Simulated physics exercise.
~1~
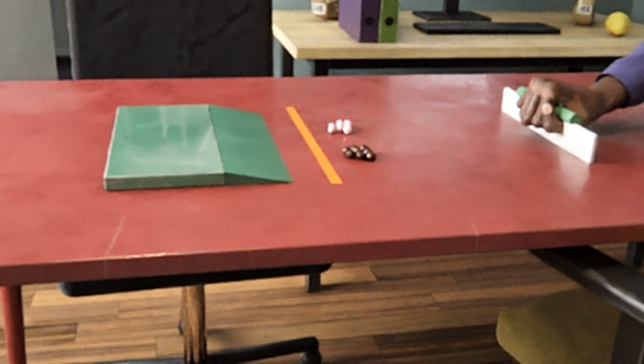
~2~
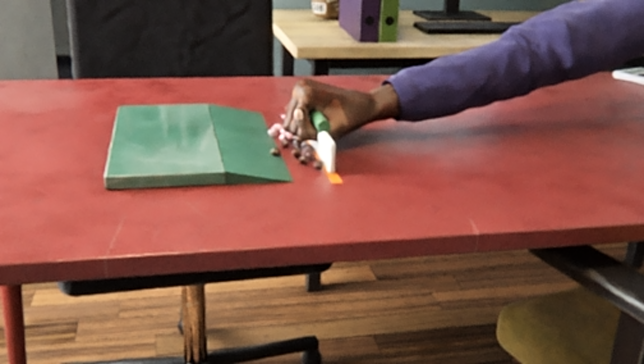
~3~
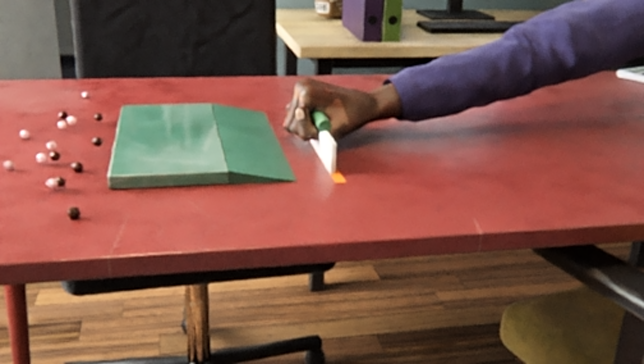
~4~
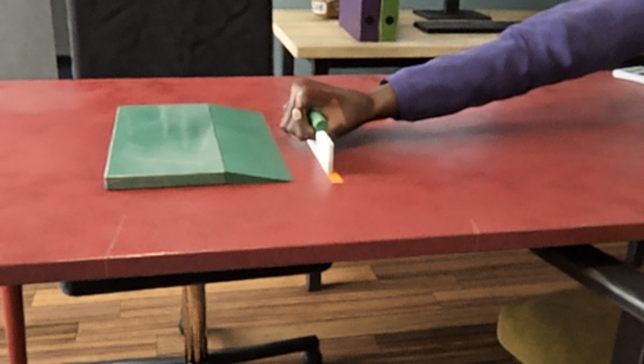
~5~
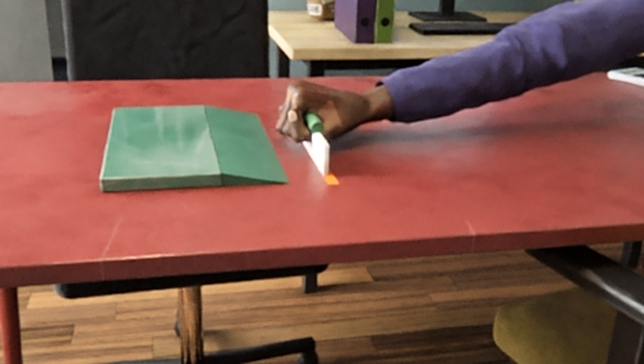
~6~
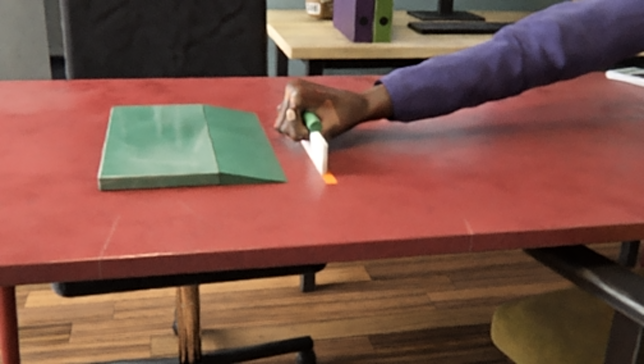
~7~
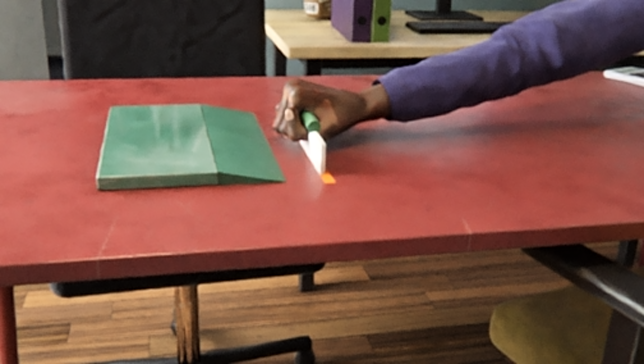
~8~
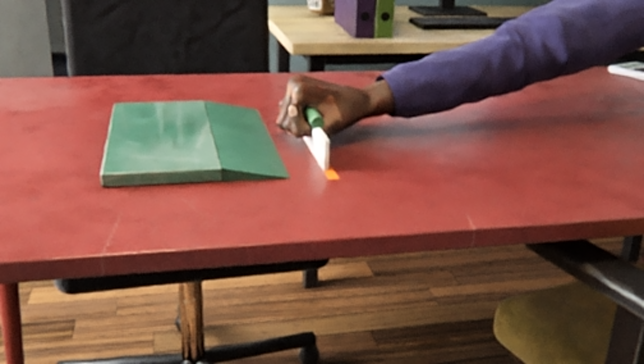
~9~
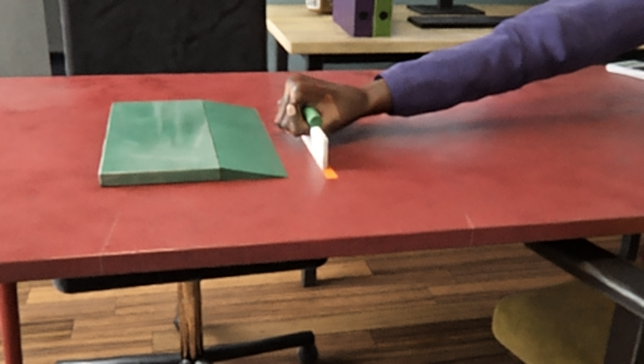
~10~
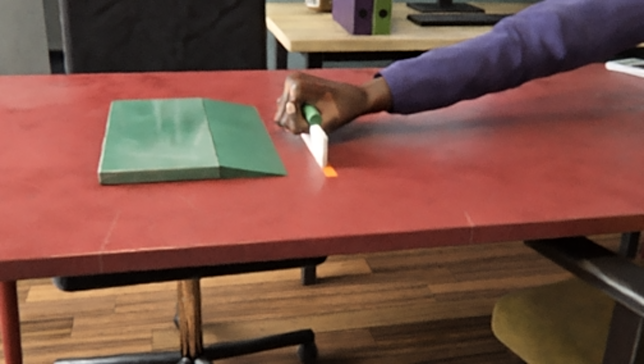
A hand swept a white scraper left across a red table, pushing small white and dark beads up a green ramp and stopping at the orange tape; the beads scattered beyond its far side, then left view while the hand stayed put.
